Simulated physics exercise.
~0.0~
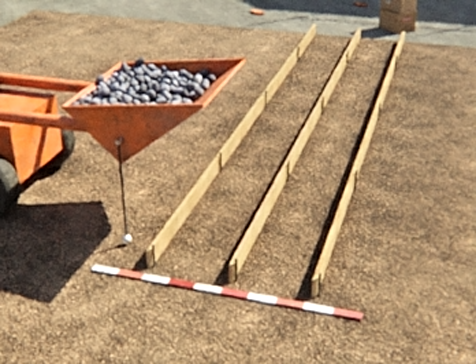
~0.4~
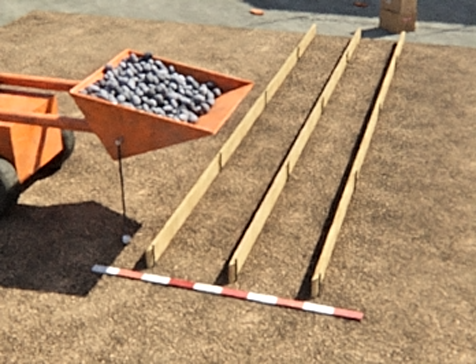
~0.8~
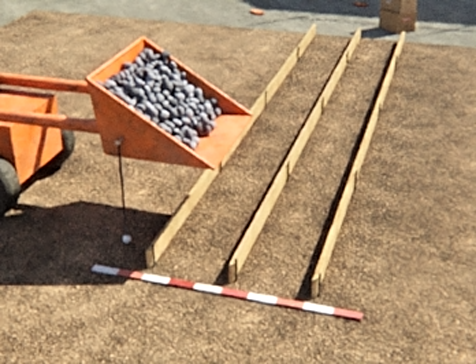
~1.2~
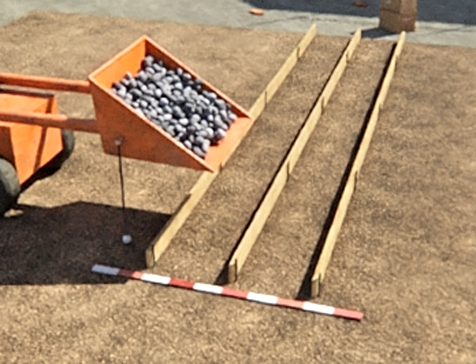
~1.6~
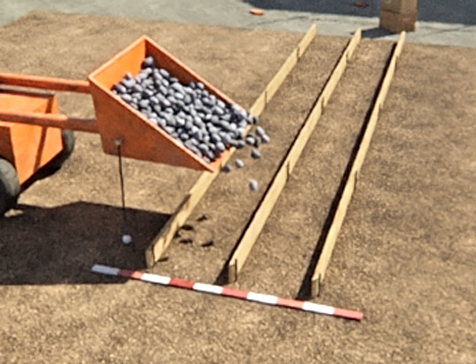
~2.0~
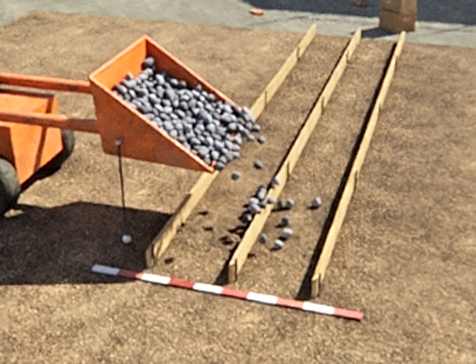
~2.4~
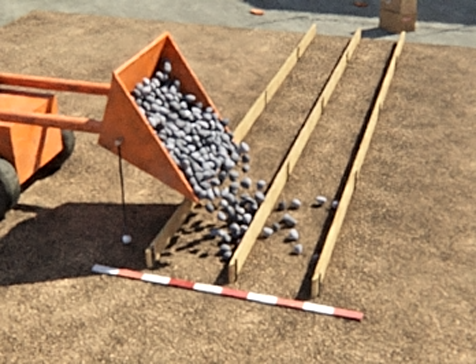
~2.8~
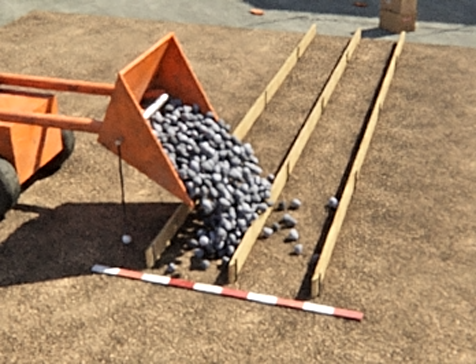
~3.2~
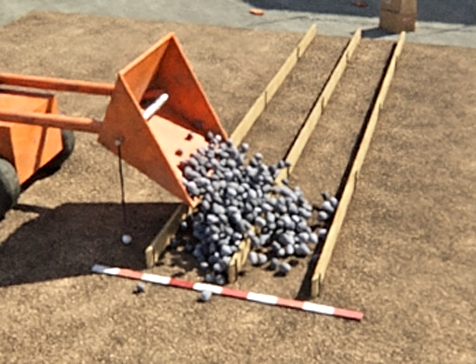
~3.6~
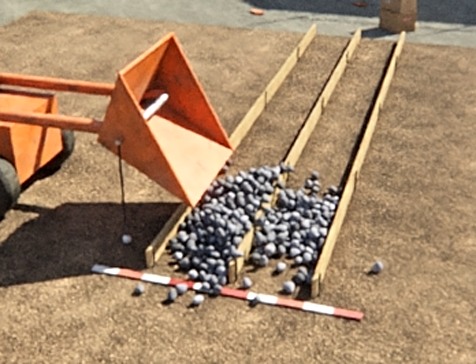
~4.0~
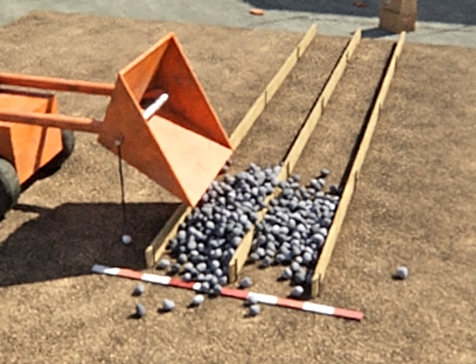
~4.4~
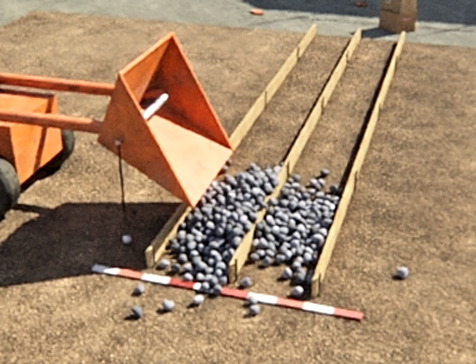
An orange loader bucket heaped with smooth grey stones tips toward the right over brown gravelly ground, beside three long wooden planks and a red and white striped staff. It pauses at a slant while the stones slide to its lower lip, and a few begin to drop between the planks. The bucket then tips steeply, and the rest pour out in a rush, some spilling over the middle plank. Several roll past the staff, and one comes to rest right of the planks. The bucket hangs still and empty, with the larger pile in the left bay.
